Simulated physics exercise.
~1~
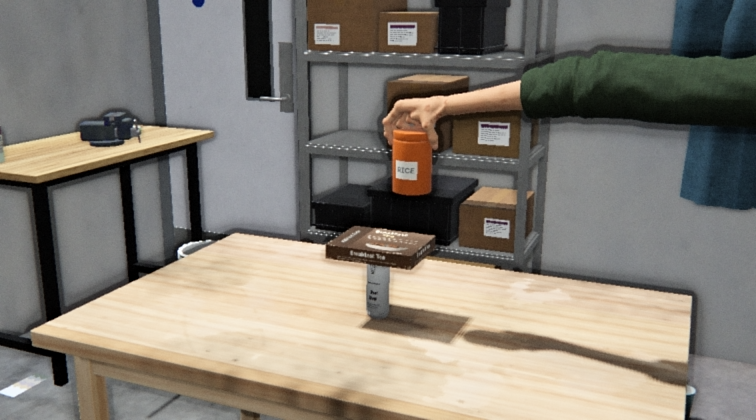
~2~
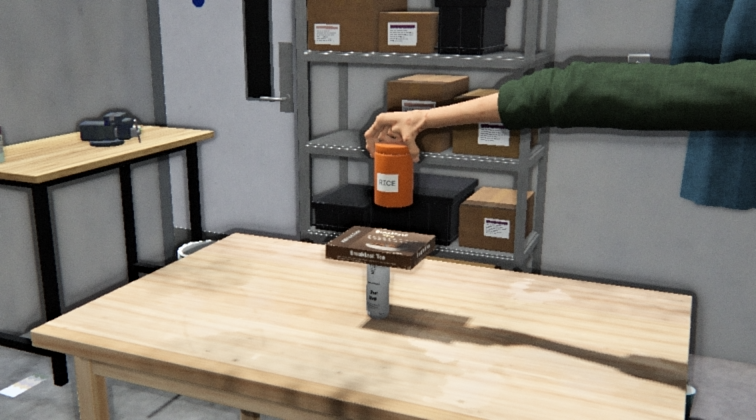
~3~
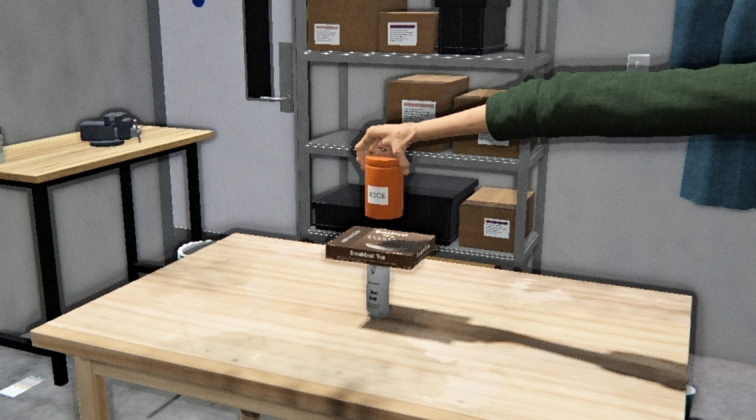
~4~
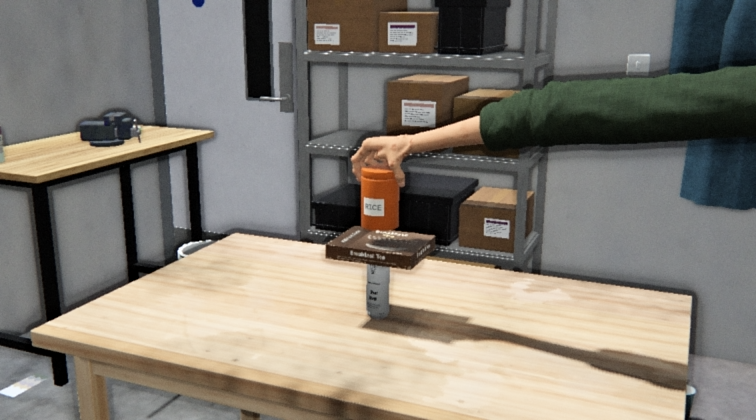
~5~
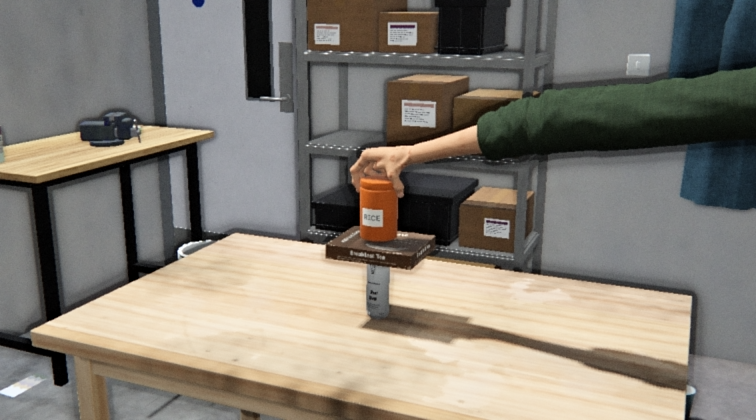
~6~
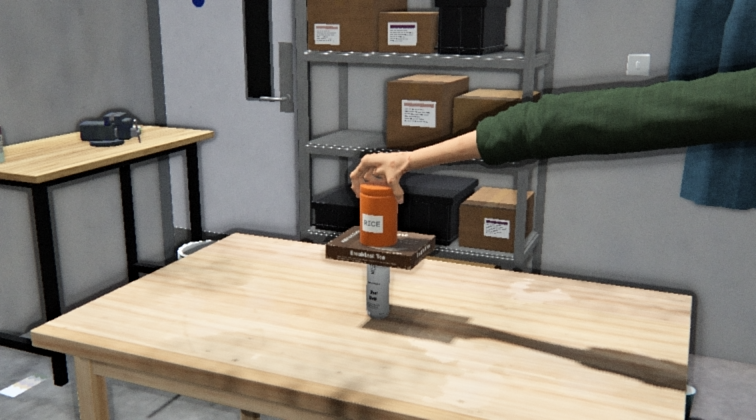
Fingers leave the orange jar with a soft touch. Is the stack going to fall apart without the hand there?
My guess is that nothing will drop.
Then, 0.80 s later than the last frame, all is still.
Then, 1.70 s later than the last frame, orange jar resting near (379, 214).
When it is over, all 3 as before. End places, in pixels of the last picture, orange jar near (379, 214). The stack keeps its balance.
